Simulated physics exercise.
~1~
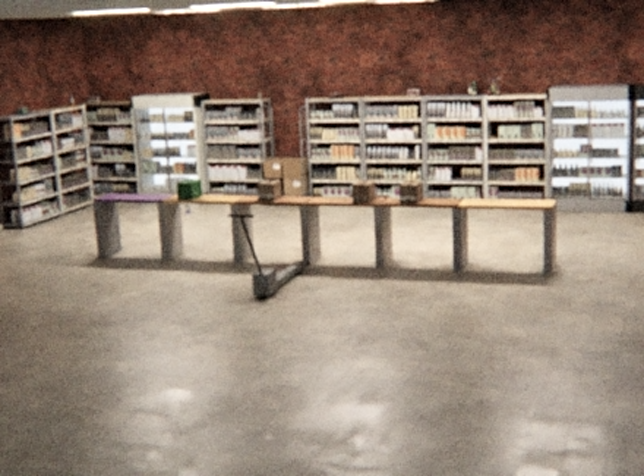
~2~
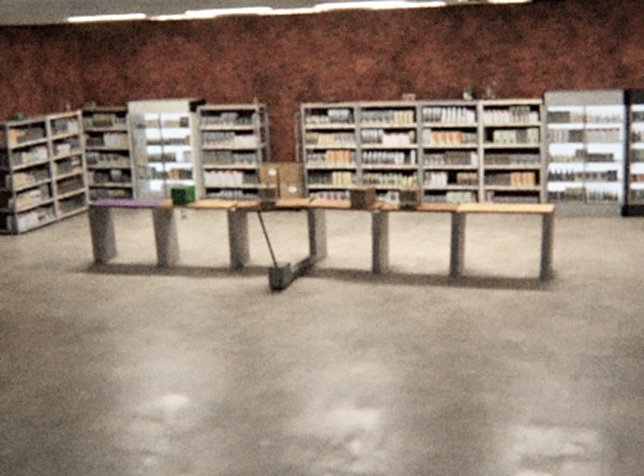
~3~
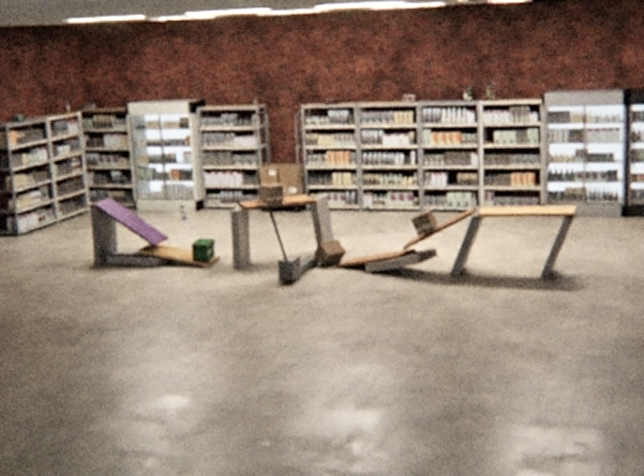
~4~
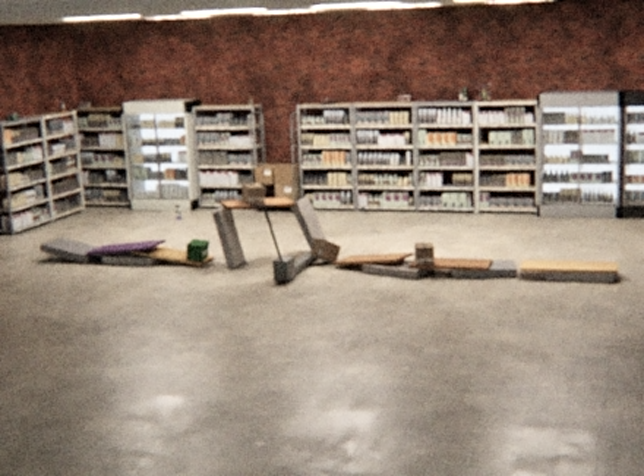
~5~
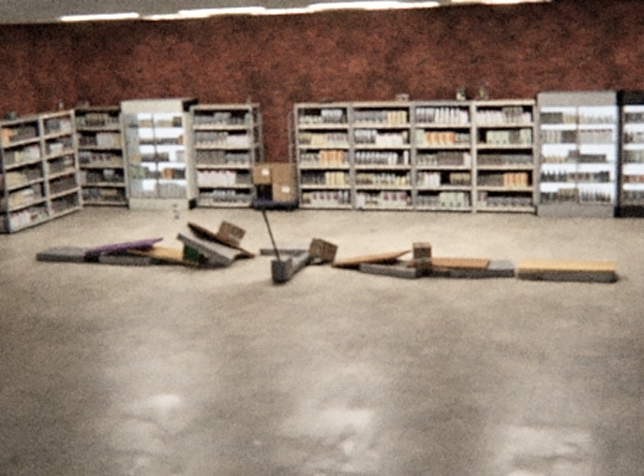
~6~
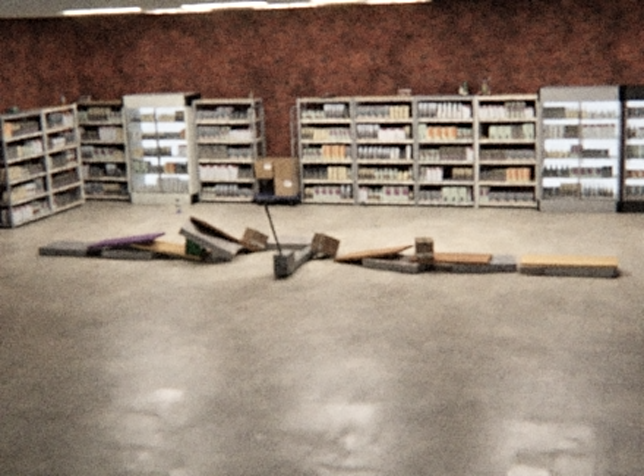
A long row of boards on upright grey blocks stood before stocked store shelves until a low metal jack pushed in at one upright's foot, and the uprights toppled, dropping the purple board and green carton, until everything lay scattered across the floor.
